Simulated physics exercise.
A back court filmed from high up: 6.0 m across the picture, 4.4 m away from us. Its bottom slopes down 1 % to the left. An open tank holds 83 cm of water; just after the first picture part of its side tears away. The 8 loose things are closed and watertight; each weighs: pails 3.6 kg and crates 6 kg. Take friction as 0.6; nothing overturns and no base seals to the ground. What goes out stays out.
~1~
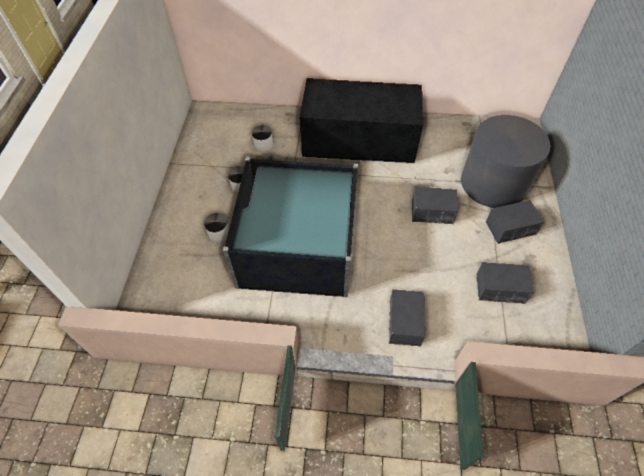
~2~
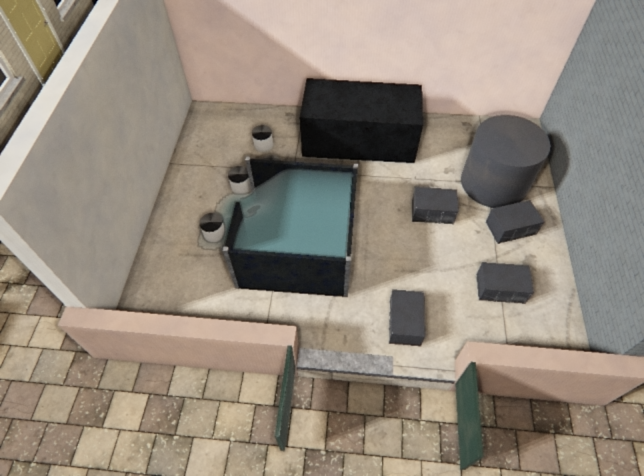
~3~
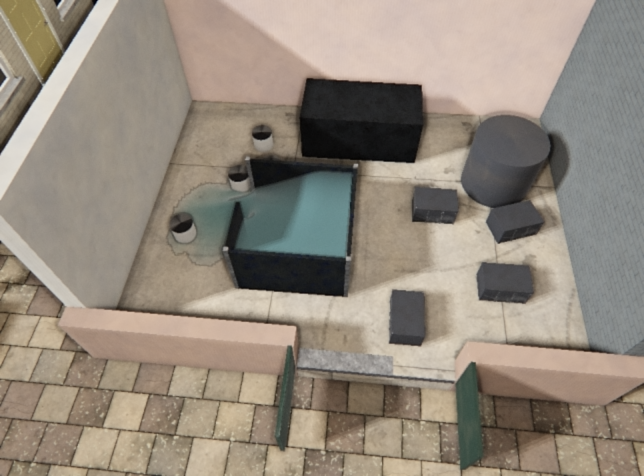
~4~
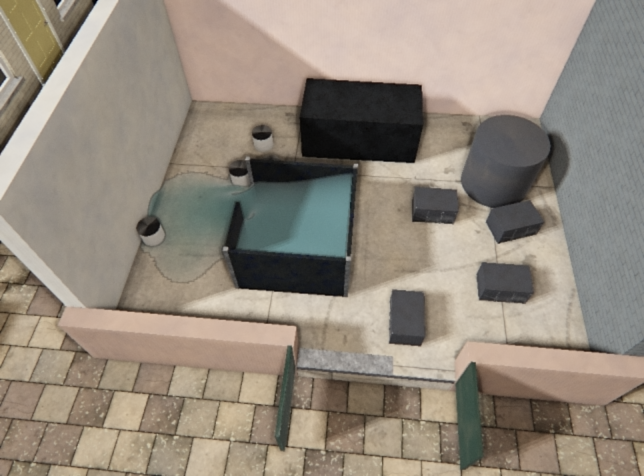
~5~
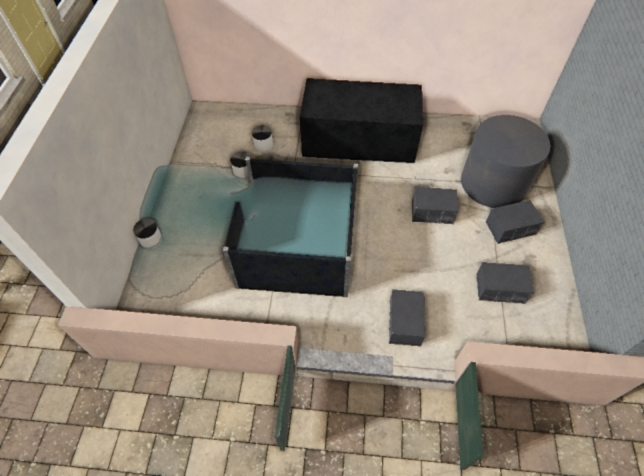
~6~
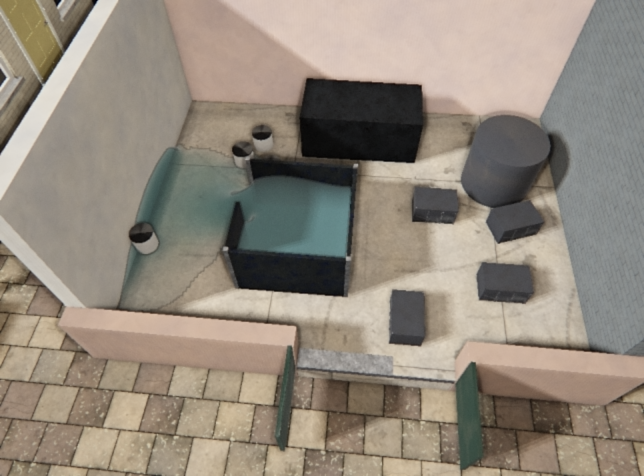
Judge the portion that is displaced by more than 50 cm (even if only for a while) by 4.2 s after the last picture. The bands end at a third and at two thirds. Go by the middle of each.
Share: One to two thirds.
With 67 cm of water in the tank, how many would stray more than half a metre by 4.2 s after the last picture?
In that case 5 of them.
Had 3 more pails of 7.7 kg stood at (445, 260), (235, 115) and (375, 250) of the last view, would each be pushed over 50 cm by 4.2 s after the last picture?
In turn: Under, over, under.
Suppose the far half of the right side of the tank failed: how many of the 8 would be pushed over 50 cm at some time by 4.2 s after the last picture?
Then 4.
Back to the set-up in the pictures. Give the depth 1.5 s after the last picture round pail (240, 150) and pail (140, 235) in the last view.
Roughly 1 and 8 cm.
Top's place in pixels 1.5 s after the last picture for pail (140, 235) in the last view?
Around (294, 292).
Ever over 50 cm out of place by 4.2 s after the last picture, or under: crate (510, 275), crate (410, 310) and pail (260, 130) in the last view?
In turn: Less, more, more.
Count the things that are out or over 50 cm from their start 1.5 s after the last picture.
2 of them.
Then, 0.4 s after the last picture 2 of 8 are over 50 cm from their spots; 0 afloat.
Then, 1.5 s after the last picture 2 of 8 are over 50 cm from their spots; 0 afloat.
Then, 2.8 s after the last picture 4 of 8 are over 50 cm from their spots; 2 afloat.
Then, 4.2 s after the last picture 5 of 8 are over 50 cm from their spots, and 5 have been at some point; 5 afloat.
